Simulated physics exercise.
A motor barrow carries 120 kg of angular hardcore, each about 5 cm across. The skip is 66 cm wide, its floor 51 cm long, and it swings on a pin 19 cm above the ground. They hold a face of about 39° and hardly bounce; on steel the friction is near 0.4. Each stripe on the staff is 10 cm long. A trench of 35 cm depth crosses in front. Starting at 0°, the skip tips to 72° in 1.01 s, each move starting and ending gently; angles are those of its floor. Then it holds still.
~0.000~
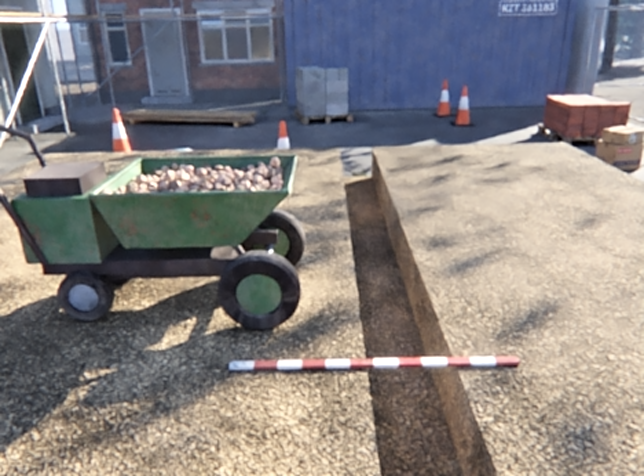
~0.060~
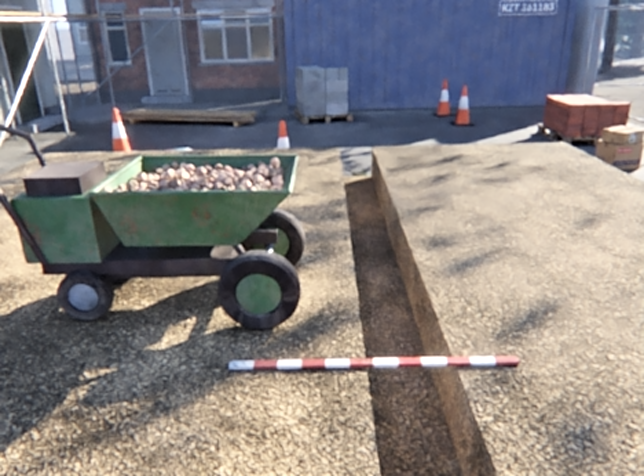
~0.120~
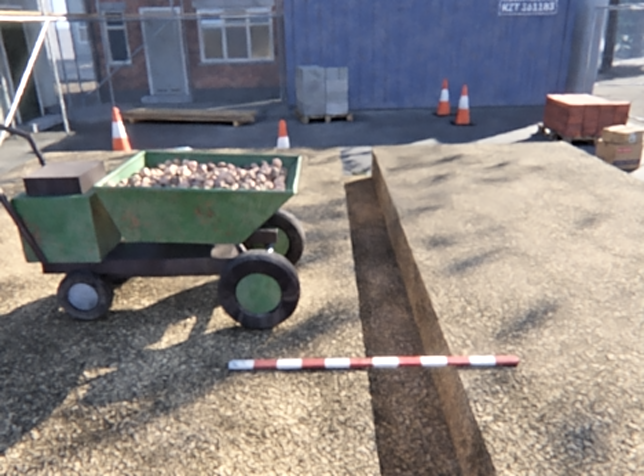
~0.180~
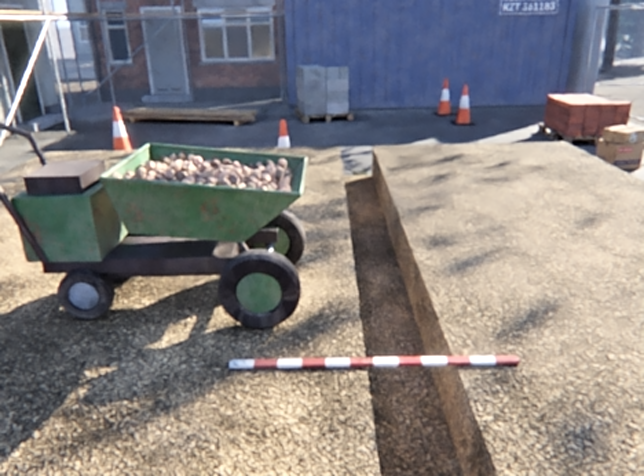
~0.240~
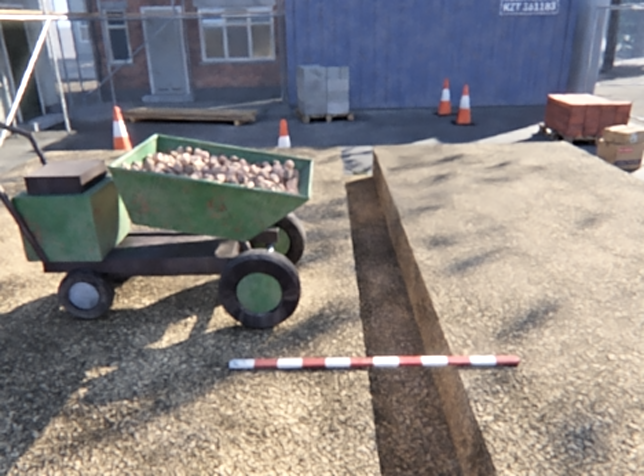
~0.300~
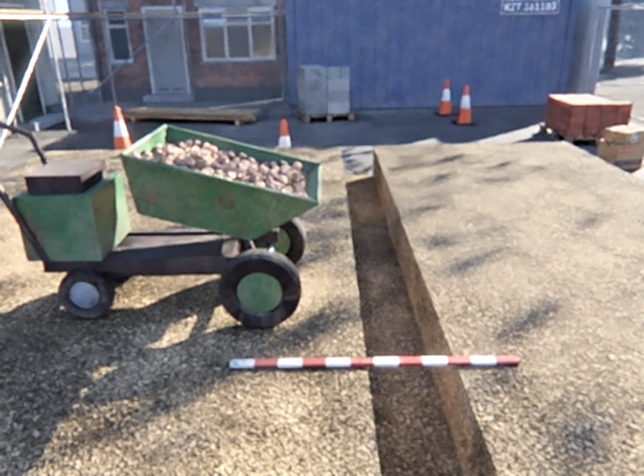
A green motor barrow heaped with pinkish-brown stones stands at the left of a sunlit gravel yard, seen from slightly above and side-on by a still camera. A red-and-white striped staff lies across a narrow trench at the centre, with orange cones, stacked blocks and a blue container behind. The barrow's skip slowly tilts forward to the right, its rear edge rising, while its wheels stay still.
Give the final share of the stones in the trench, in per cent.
Close to 93 in a hundred.
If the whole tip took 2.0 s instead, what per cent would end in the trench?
In that case some 100 per cent.
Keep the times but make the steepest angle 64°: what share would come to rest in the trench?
In that case some 80 per cent.
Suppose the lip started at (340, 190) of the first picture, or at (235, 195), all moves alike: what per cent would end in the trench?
First some 45, then 75 per cent.
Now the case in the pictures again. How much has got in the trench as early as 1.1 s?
About 40 per cent by then.
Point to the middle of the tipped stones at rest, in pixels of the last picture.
Around (400, 335).
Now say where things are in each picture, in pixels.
In the first picture, the skip is at 0°, its lip at (289, 192); the top of the load is at (239, 174).
In the second picture, the skip is at 1°, its lip at (290, 192); the top of the load is at (228, 174); the stones move at 0.2 m/s on average.
In the third picture, the skip is at 3°, its lip at (294, 193); the top of the load is at (184, 174); the stones move at 0.4 m/s on average.
The fourth picture shows lip at (301, 195), floor tilted 6°, highest stones at (169, 166); the stones move at 0.5 m/s on average.
The fifth picture shows lip at (309, 199), floor tilted 10°, highest stones at (164, 158); the stones move at 0.7 m/s on average.
In the sixth picture, the skip is at 15°, its lip at (319, 203); the top of the load is at (169, 150); the stones move at 0.8 m/s on average.
After 0.8 s the floor is at 61°; 100 % in the skip; the foremost stones are at (365, 235).
After 1.1 s the floor is at 72°; 60 % in the skip, 39 % in the trench, 1 % past the trench; the foremost stones are at (434, 291).
After 1.5 s the floor is at 72°; 18 % in the skip, 75 % in the trench, 7 % past the trench; the foremost stones are at (504, 291).
After 3.4 s the floor is at 72°; 0 % in the skip, 93 % in the trench, 7 % past the trench; the foremost stones are at (529, 298).
